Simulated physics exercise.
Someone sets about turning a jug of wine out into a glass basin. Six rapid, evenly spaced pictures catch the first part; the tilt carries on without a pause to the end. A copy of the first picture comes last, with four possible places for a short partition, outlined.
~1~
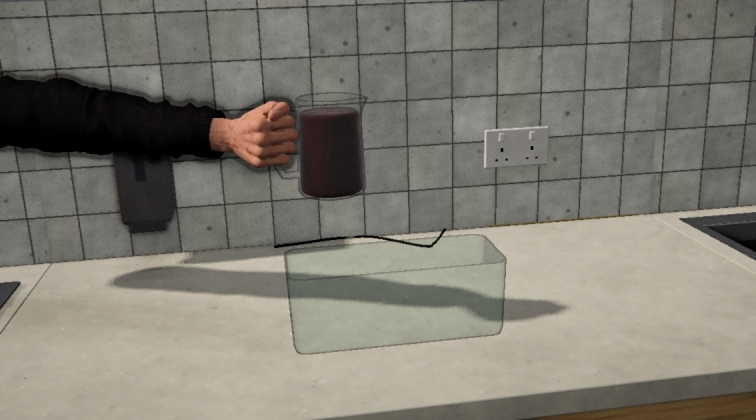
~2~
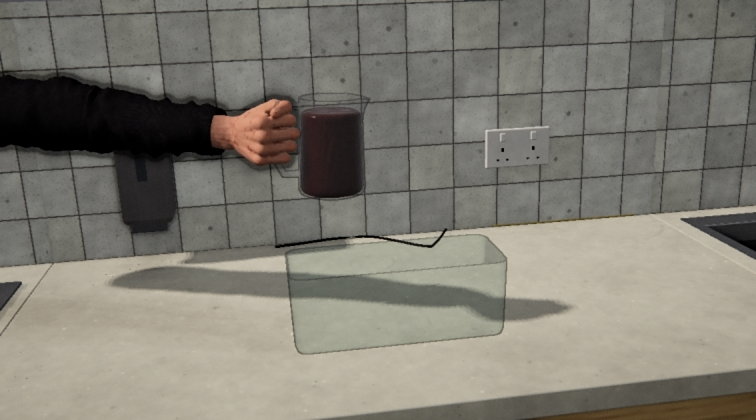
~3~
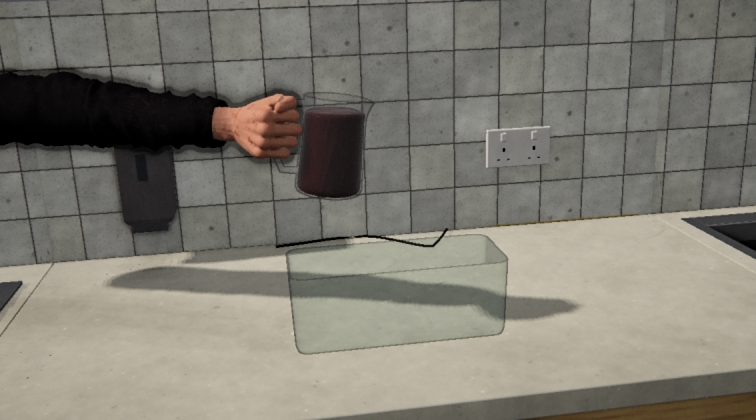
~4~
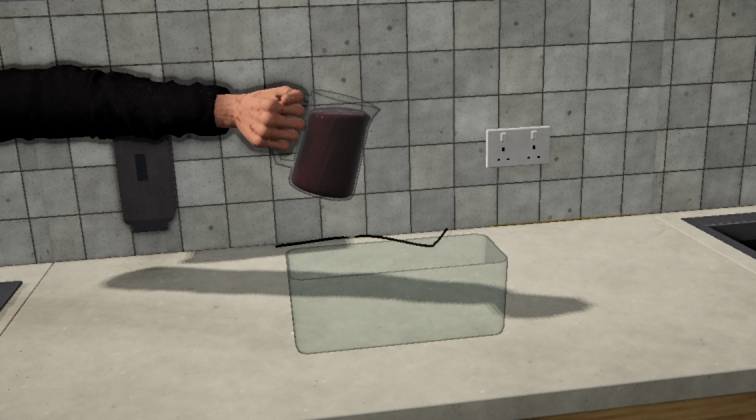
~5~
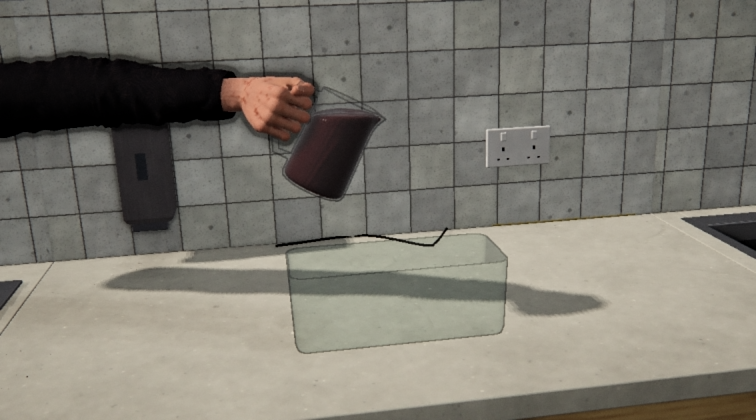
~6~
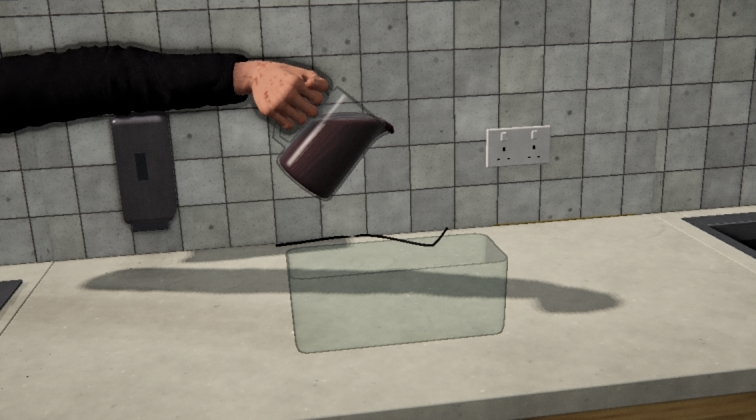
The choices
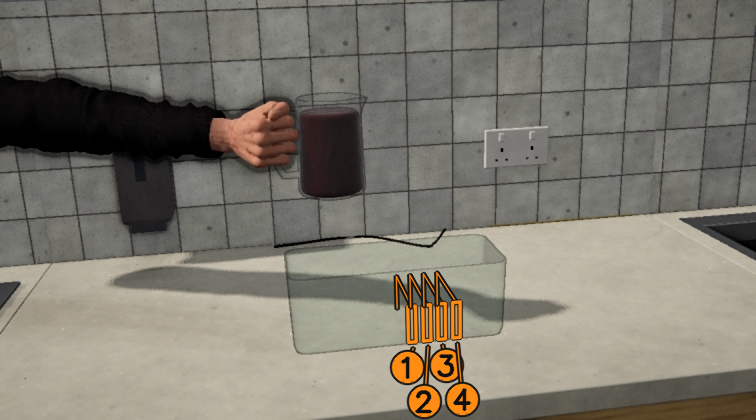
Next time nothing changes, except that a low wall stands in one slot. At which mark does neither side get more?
The answer is place 3.
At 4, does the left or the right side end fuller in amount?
More ends on the left.
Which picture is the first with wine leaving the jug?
In picture 6.
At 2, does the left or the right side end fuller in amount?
The right side.
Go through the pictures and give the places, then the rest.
Upright, lip at (366, 97); basin from (294, 353) to (502, 332); nothing has left yet.
Upright, lip at (369, 98); nothing has left yet.
Tipped about 7°, lip at (374, 102); nothing has left yet.
Tipped about 16°, lip at (379, 108); nothing has left yet.
Tipped about 28°, lip at (385, 118); nothing has left yet.
Tipped about 41°, lip at (389, 131); wine is over the lip, down to (389, 131).
On the marked copy, 1 at (413, 347); 2 at (428, 346); 3 at (442, 344); 4 at (457, 343).
For place 1, about 5 % ends left of the wall and 93 % right of it; 3 % is lost outside.
For place 2, about 14 % ends left of the wall and 84 % right of it.
For place 3, about 51 % ends left of the wall and 47 % right of it.
For place 4, about 79 % ends left of the wall and 8 % right of it; 13 % is lost outside.
